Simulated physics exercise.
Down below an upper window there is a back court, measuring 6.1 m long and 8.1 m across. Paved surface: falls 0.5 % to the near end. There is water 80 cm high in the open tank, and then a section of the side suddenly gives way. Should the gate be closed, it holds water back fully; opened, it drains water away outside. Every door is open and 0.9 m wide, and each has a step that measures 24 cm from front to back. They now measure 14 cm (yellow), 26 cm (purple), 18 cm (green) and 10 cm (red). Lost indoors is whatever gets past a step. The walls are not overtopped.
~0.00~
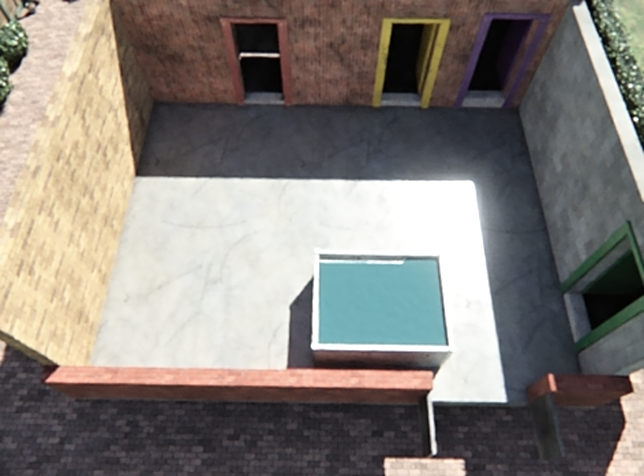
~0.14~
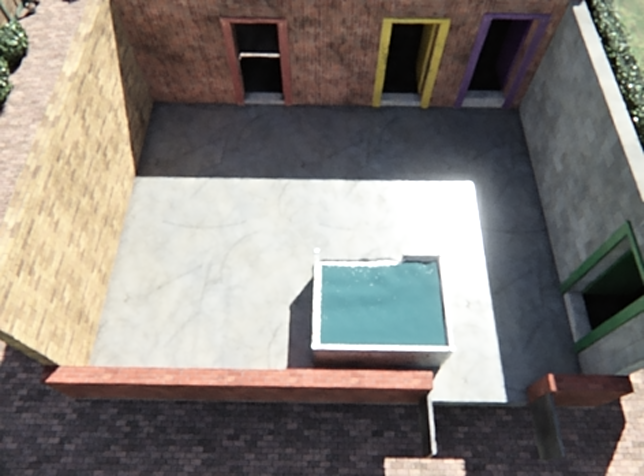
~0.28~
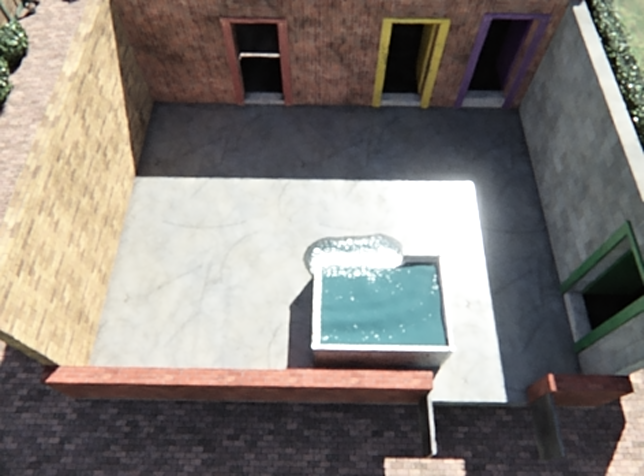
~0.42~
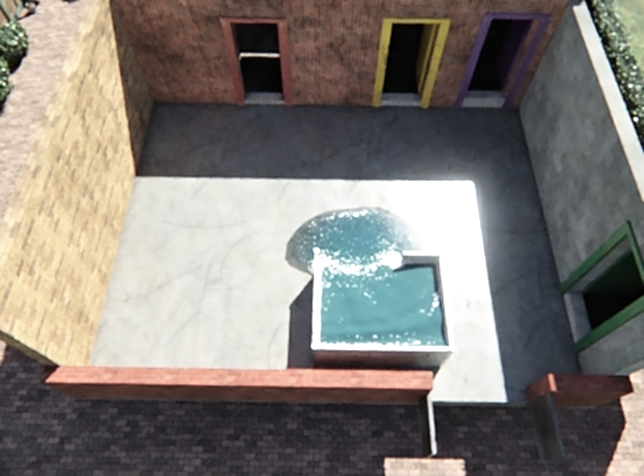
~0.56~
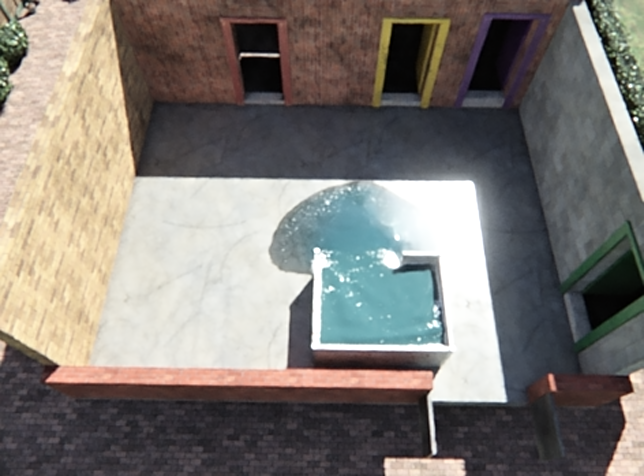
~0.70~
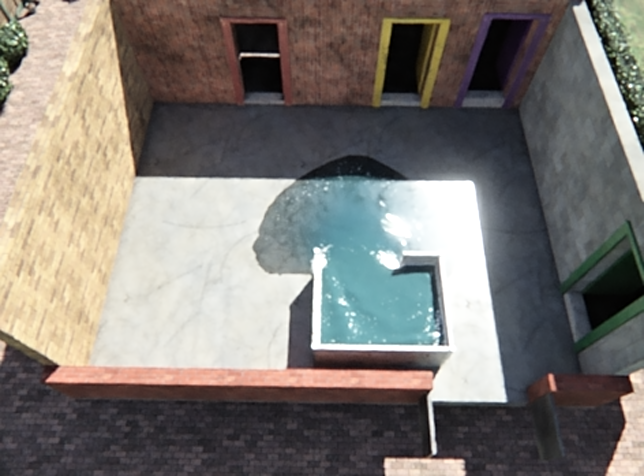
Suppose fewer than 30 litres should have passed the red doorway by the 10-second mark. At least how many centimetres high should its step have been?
I would say at least 14.5 cm.
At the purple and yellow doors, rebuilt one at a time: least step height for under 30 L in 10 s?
About 8.0 cm at purple and 17 cm at yellow.
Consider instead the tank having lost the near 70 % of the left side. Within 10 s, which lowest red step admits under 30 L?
Some 8.0 cm.
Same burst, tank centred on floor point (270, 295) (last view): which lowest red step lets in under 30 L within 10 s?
25 cm or thereabouts.
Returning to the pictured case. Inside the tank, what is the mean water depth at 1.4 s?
Some 41 cm.
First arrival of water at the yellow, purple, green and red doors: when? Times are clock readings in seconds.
Yellow = 1.3 s, purple = 2.0 s, green = 5.5 s, red = 1.6 s.
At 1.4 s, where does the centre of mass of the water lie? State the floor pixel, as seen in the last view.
(360, 258), roughly.
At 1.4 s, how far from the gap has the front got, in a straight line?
Front distance: Approx. 4.4 m.
After 1.4 s water covers 35 % of the floor, deepest (32 cm) near (341, 264); it has not reached the red door.
After 3.0 s water covers 50 % of the floor, deepest (34 cm) near (161, 107); 17 cm at the red door, 49 litres in over its 10 cm step.
After 10.0 s water covers 95 % of the floor, deepest (10 cm) near (86, 379); 4 cm at the red door, 64 litres in over its 10 cm step.
At the red door as built, the water arrived by 1.6 s and peaked near 22 cm at 2.0 s.
With a step of 11.5 cm, 50 litres would have come in within the 10 s; with 16 cm, 21 litres. So under 30 litres takes about 14.5 cm.
